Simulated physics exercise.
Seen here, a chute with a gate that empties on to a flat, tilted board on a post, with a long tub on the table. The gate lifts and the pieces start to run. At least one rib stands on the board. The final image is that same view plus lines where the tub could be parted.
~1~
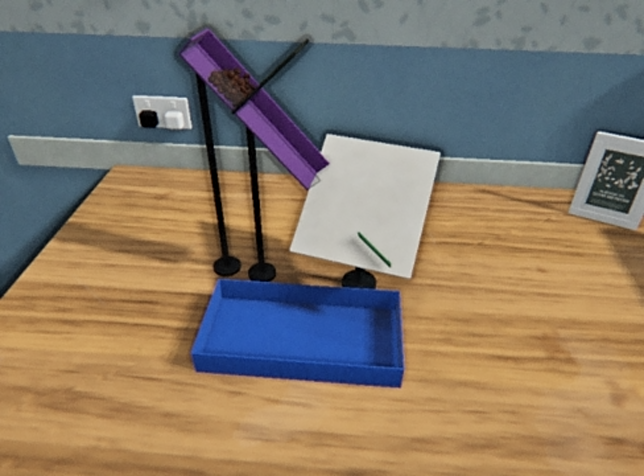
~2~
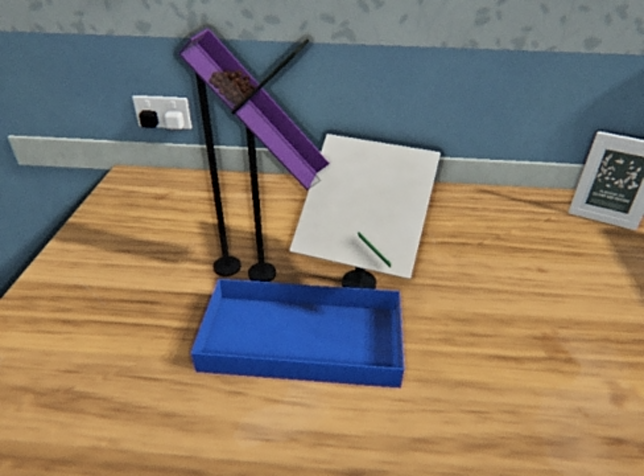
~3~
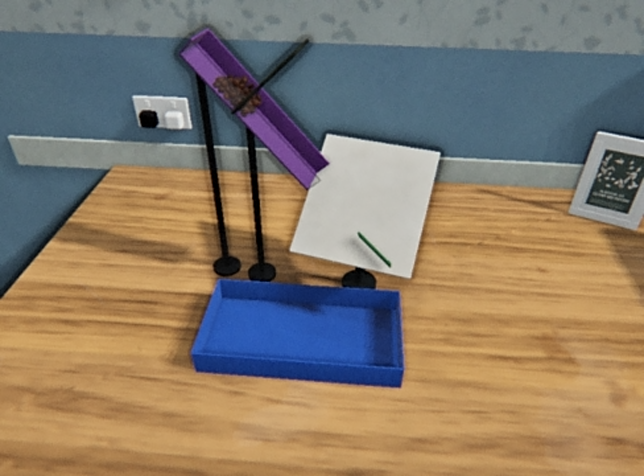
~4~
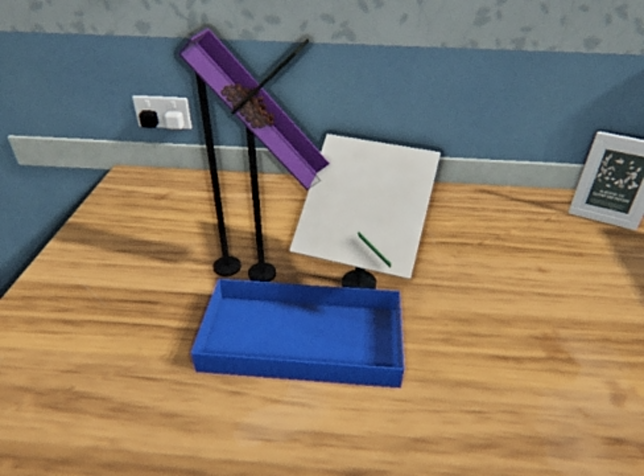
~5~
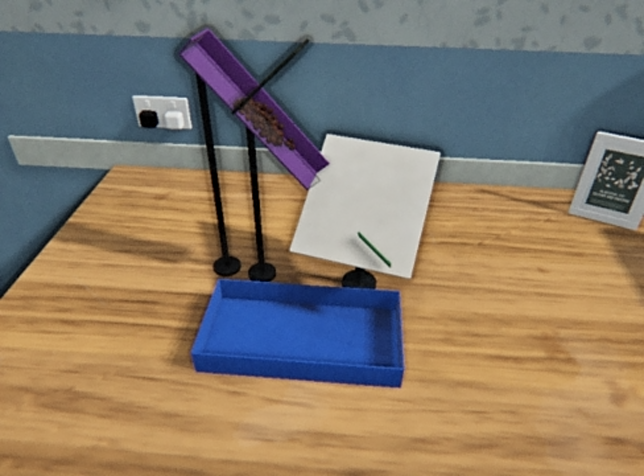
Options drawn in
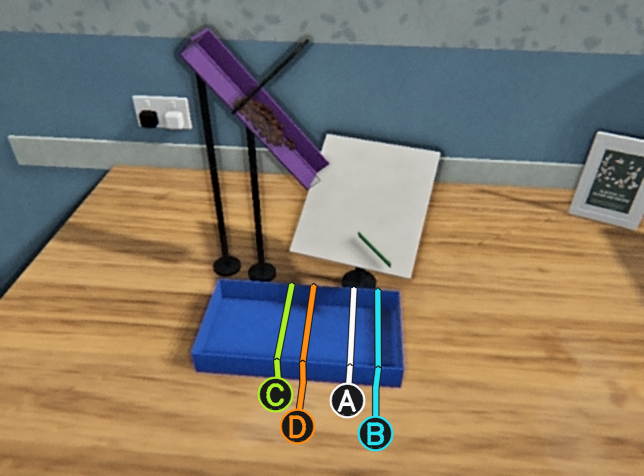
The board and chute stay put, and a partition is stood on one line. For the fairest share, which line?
Go for A.
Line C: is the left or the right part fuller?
The right side.
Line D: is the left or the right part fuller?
More lands on the right.
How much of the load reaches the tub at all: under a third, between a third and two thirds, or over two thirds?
Over two thirds.
On the marked copy, line A crosses the front rim at (350, 365); line B crosses the front rim at (378, 367); line C crosses the front rim at (277, 359); line D crosses the front rim at (302, 361).
With A, of what is caught, close to two thirds on the left of the divider, close to a third on the right.
With B, of what is caught, the bulk on the left of the divider, a small share on the right.
With C, of what is caught, a small share on the left of the divider, all but a few on the right.
With D, of what is caught, a small share on the left of the divider, all but a few on the right.
